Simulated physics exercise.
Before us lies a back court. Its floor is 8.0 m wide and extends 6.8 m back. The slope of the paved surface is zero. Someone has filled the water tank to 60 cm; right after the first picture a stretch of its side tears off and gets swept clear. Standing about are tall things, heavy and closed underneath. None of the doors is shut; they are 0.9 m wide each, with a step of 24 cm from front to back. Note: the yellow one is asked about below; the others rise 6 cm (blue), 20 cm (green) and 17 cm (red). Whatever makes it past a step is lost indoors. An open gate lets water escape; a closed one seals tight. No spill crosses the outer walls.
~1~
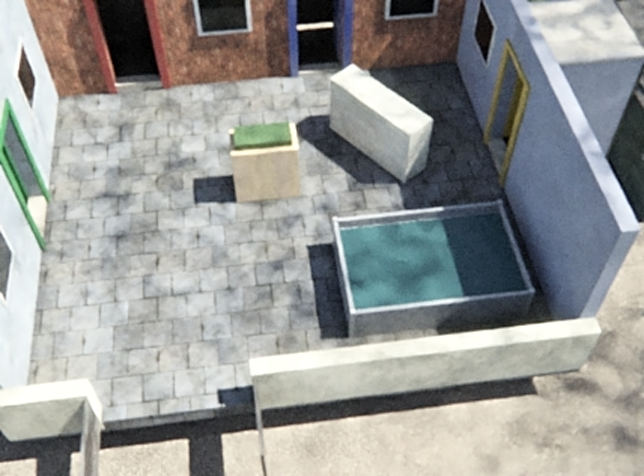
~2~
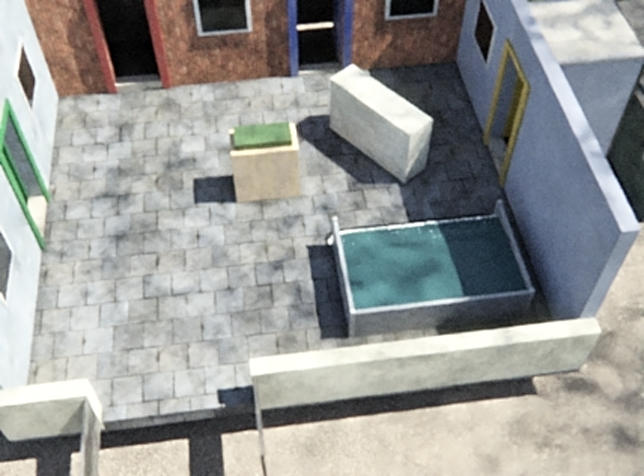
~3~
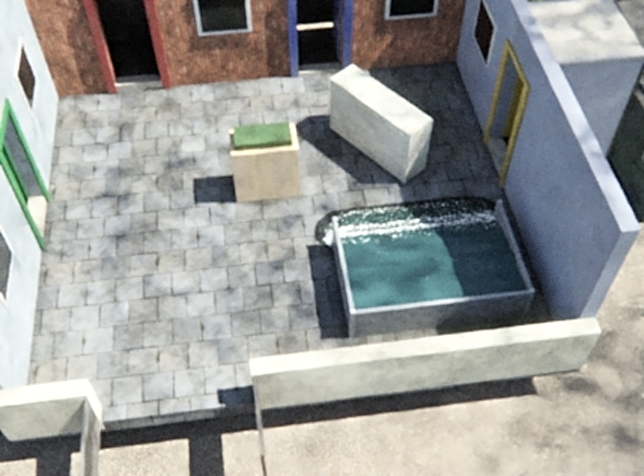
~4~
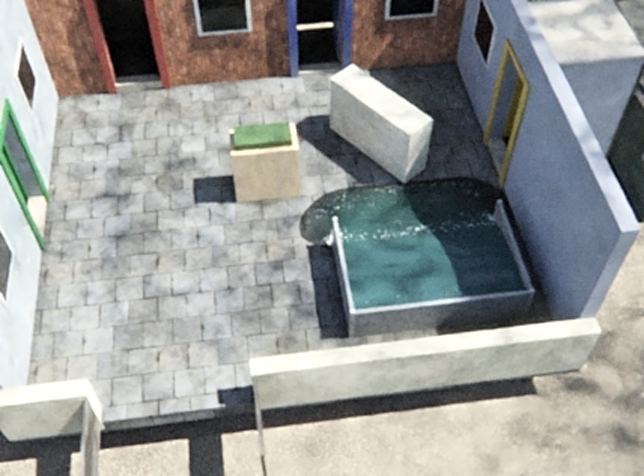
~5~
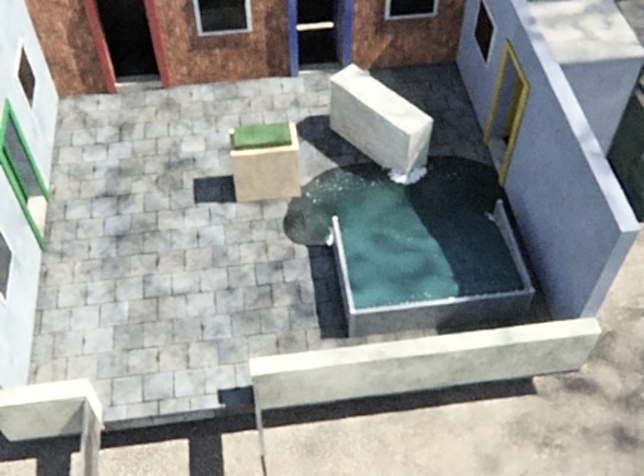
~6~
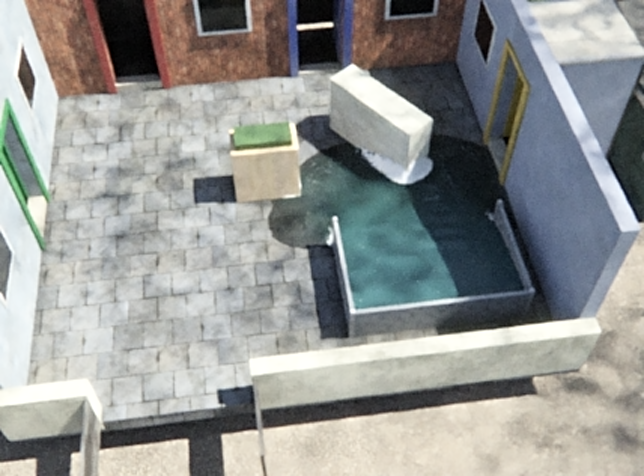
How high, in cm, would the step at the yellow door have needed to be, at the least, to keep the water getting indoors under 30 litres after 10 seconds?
About 16 cm.
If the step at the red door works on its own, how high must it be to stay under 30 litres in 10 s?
For the red door, about 6.5 cm.
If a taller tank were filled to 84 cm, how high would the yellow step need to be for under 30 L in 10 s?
Roughly 25 centimetres.
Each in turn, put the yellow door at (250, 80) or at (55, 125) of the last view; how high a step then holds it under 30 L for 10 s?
First place around 18 cm, second around 16 cm.
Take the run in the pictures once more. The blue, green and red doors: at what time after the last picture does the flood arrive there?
Blue at 1.2 s, green at 3.6 s and red at 1.6 s.
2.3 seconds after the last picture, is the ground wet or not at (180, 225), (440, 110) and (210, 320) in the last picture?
1: Awash; 2: Awash; 3: Unwetted.
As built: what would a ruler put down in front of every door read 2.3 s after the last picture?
In cm: Blue 12, green 0, yellow 19, red 10.
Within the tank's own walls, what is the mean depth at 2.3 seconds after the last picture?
Around 11 centimetres.
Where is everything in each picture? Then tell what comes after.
The first picture shows the water tank at (430, 257) is whole and still, 60 cm deep; the yellow door at (504, 122) is dry.
In the second picture, the gap is on the far side, the front 0.3 m out at a hidden place; the back of the water tank holds 60 cm.
In the third picture, the gap is on the far side, the front 0.7 m out at (355, 211); the back of the water tank holds 60 cm.
In the fourth picture, water pours out on the far side and has run 1.2 m, to (334, 194); about 10 cm deep outside, 58 cm at the back.
In the fifth picture, the gap is on the far side, the front 1.8 m out at (355, 167); the back of the water tank holds 51 cm.
In the sixth picture, the gap is on the far side, the front 2.3 m out at (347, 146); the back of the water tank holds 51 cm; water is at the yellow door at (504, 122).
Then, 0.7 s after the last picture water covers 25 % of the floor, deepest (38 cm) near (407, 184); 15 cm at the yellow door, 0 litres in over its 22 cm step.
Then, 2.3 s after the last picture water covers 45 % of the floor, deepest (28 cm) near (450, 78); 19 cm at the yellow door, 7 litres in over its 22 cm step.
Then, 9.3 s after the last picture water covers 95 % of the floor, deepest (12 cm) near (25, 415); 5 cm at the yellow door, 8 litres in over its 22 cm step.
At the yellow door as built, the water peaked near 25 cm, 1.7 s after the last picture.
Run again over the same 10 s with other heights there, 47 litres in over 13.5 cm, 19 litres over 18.5 cm. The limit of 30 litres is kept from about 16 cm up.
